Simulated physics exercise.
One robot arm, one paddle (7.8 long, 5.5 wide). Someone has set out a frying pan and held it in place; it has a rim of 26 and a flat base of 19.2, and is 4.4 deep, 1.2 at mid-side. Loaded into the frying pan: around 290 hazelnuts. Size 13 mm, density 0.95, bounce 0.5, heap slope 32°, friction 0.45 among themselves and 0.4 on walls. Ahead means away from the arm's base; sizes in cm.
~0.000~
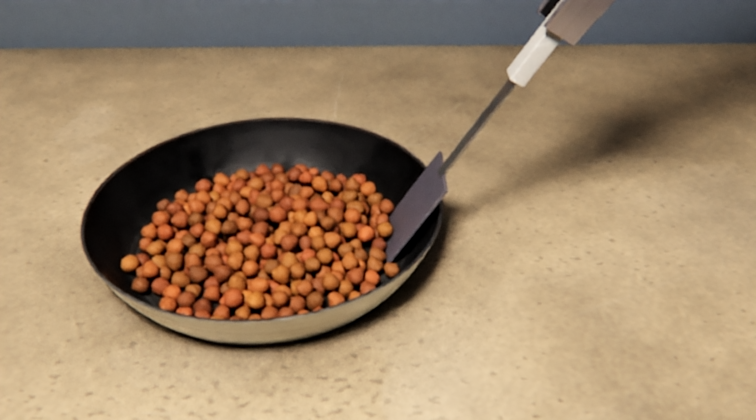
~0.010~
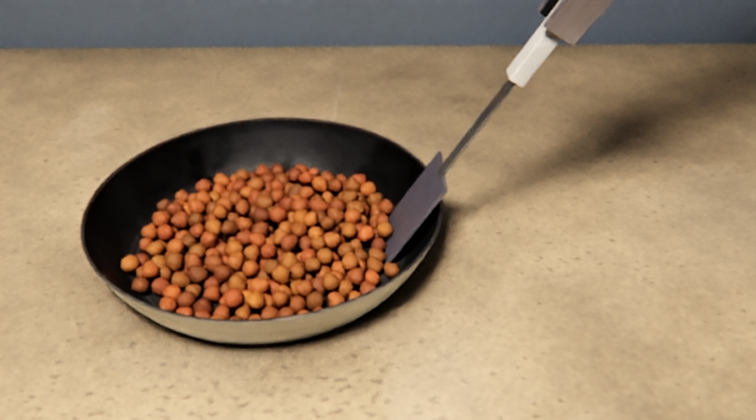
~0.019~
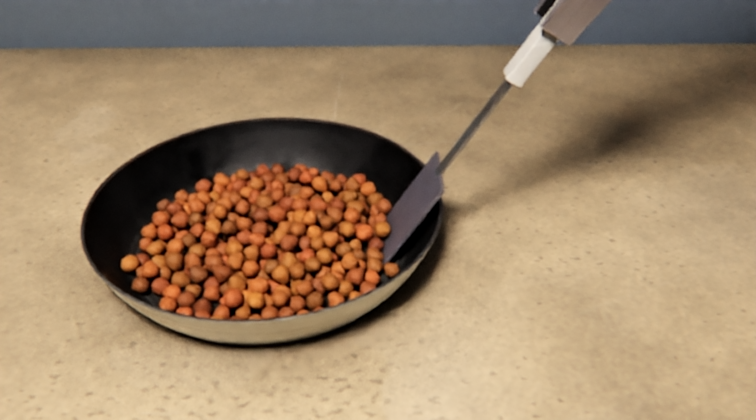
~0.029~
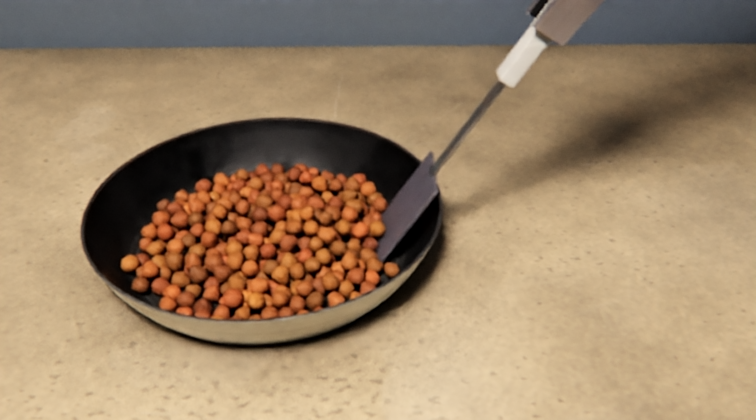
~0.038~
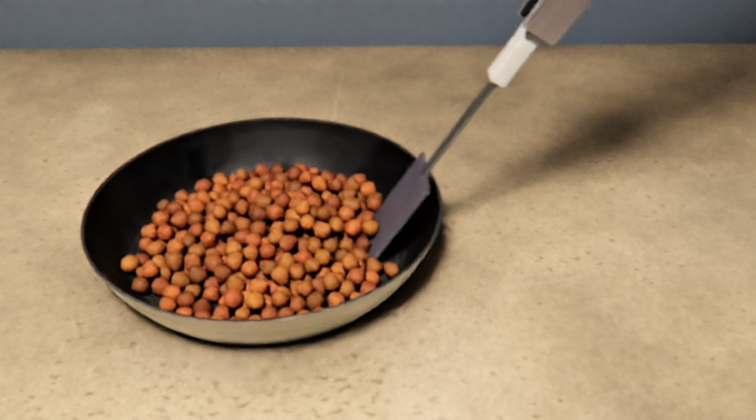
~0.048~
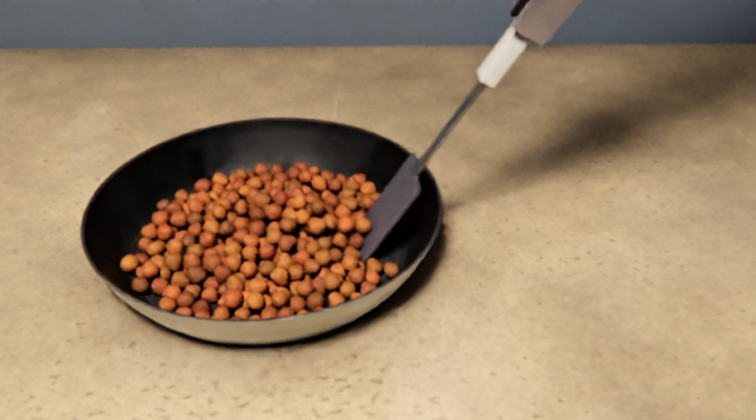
Robot arm holding a paddle at the right side of a black frying pan of hazelnuts, sliding it slightly left against the heap.
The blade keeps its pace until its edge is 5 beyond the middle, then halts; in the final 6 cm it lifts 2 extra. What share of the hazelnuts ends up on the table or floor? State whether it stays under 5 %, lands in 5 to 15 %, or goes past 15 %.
It stays under 5 %.
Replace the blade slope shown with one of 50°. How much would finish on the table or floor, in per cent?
Estimate for that slope: Some 0 per cent.
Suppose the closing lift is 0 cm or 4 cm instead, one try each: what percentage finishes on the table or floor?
Try one gives about 0 in a hundred, try two about 0 in a hundred.
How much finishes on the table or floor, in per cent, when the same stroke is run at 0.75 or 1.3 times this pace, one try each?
I'd say near 0 and then near 0 per cent.
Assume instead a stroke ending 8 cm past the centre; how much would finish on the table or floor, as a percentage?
It would come to roughly 5 percent.
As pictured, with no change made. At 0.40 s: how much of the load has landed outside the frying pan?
0 per cent.
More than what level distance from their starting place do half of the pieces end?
The value is roughly 2 cm.
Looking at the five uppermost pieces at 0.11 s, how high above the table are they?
I'd put them at about 5 centimetres above the table.
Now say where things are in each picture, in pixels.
The first picture shows paddle top edge at (444, 170), sloping 58°; upper third of the load around (273, 228), from x 130 to 390, top at y 170; 286 in the frying pan.
The second picture shows paddle top edge at (443, 170), sloping 58°; upper third of the load around (274, 228), from x 130 to 390, top at y 170.
The third picture shows paddle top edge at (440, 170), sloping 58°; upper third of the load around (273, 228), from x 130 to 390, top at y 170.
The fourth picture shows paddle top edge at (434, 171), sloping 58°; upper third of the load around (278, 228), from x 130 to 390, top at y 170.
The fifth picture shows paddle top edge at (426, 171), sloping 58°; upper third of the load around (276, 225), from x 130 to 390, top at y 170.
The sixth picture shows paddle top edge at (416, 171), sloping 58°; upper third of the load around (274, 224), from x 130 to 390, top at y 170; 286 in the frying pan.
By 0.11 s, sloping 58°, highest piece 5 above the table; 286 in the frying pan.
By 0.17 s, sloping 58°, highest piece 6 above the table; 286 in the frying pan.
By 0.40 s, sloping 58°, highest piece 4 above the table; 286 in the frying pan.
By 1.45 s, sloping 58°, highest piece 4 above the table; 286 in the frying pan.
Final count, 286 in the frying pan. That is 0 % on the table or floor.
